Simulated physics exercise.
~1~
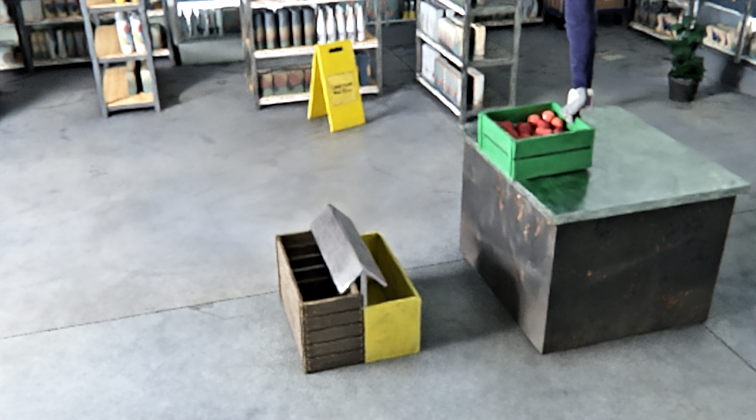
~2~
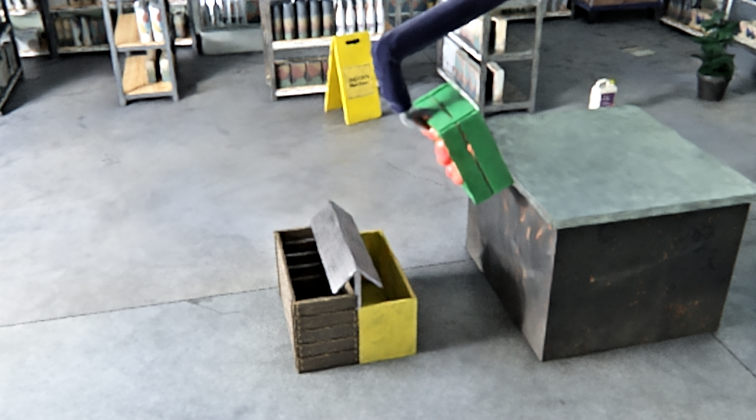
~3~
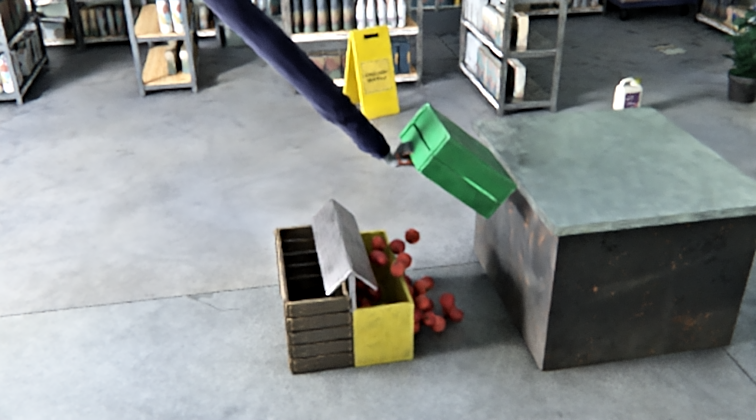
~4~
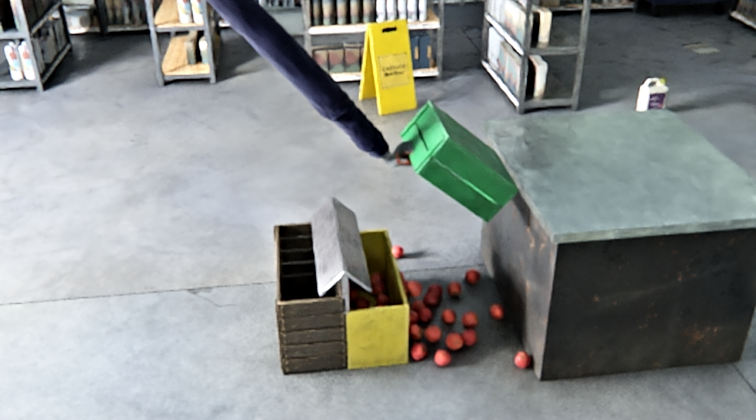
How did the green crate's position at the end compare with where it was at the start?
At the start it sat upright on top of the bench, and by the end it was farther left and a little lower, held tipped over beside the bench's left edge.
A green crate of tomatoes was tipped off the left side of a bench by a dark-sleeved arm, and the tomatoes tumbled down, some landing in the yellow bin and many scattering on the floor between it and the bench.
